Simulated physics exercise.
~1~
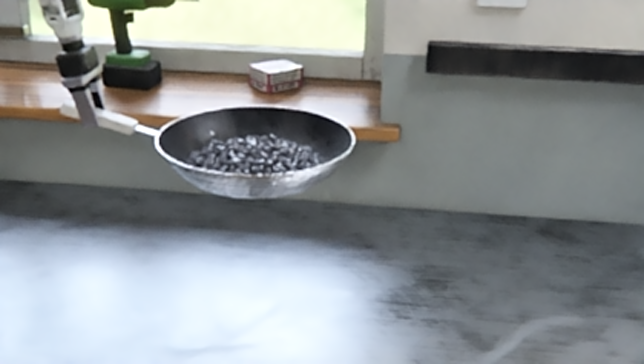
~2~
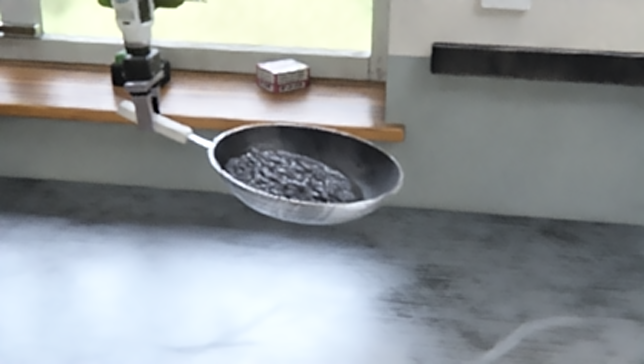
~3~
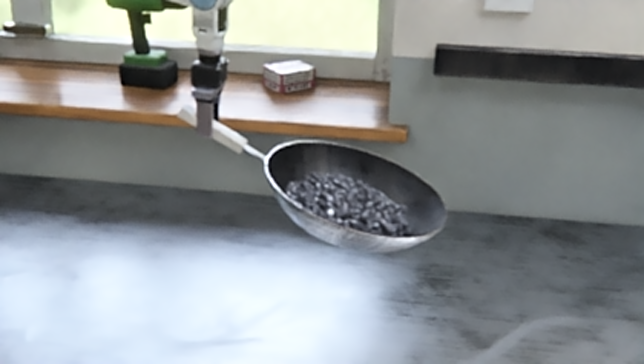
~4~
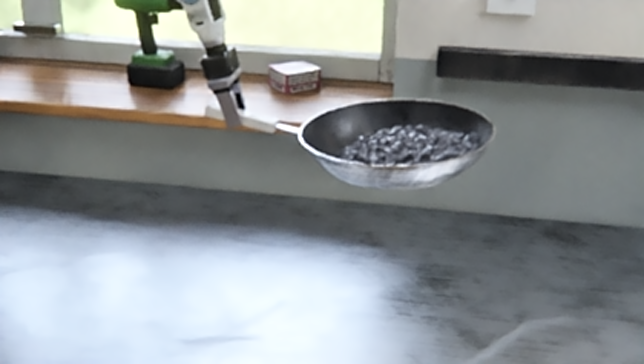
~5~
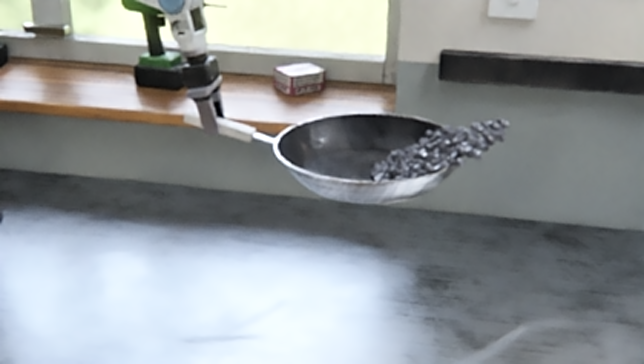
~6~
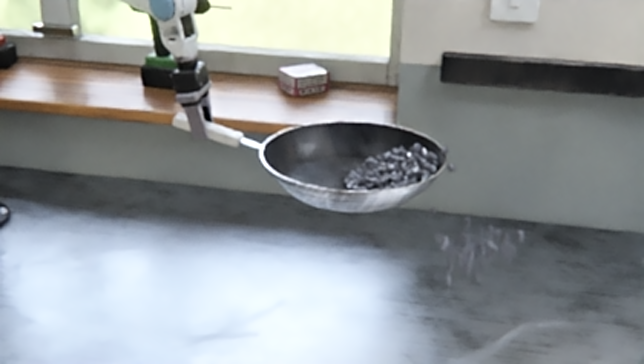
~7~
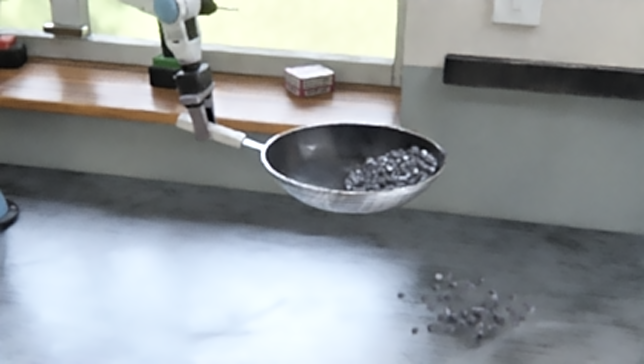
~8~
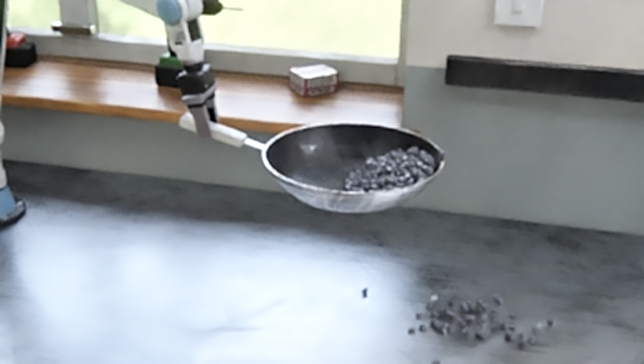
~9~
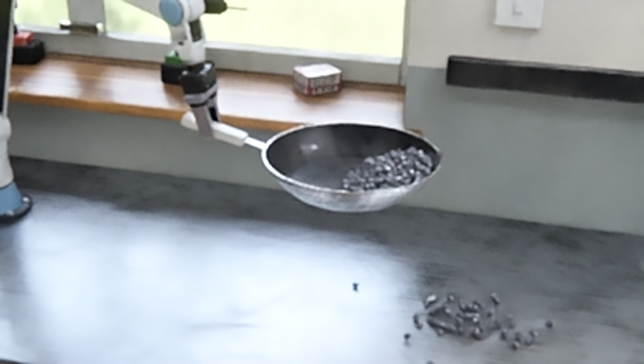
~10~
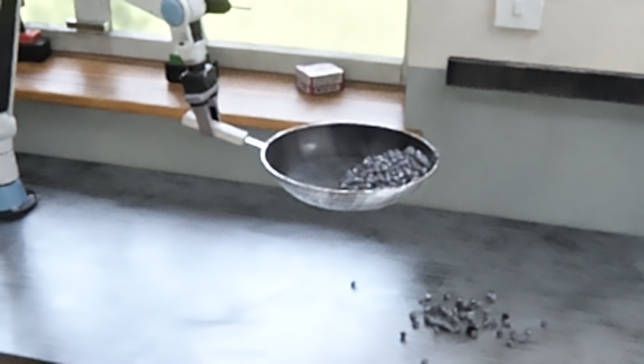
A robot arm holds a frying pan of small dark pebbles above a grey countertop, in front of a window with a wooden sill. It carries the pan to the right and downward, the pan leaning as it goes. The pan then rises and levels while still moving right, before drawing back left. The pebbles slide to the far side, and some shoot out over the right rim. They fall and scatter on the countertop. The pan stops, level, with most pebbles heaped at its right side and a small scattered cluster lying still below.
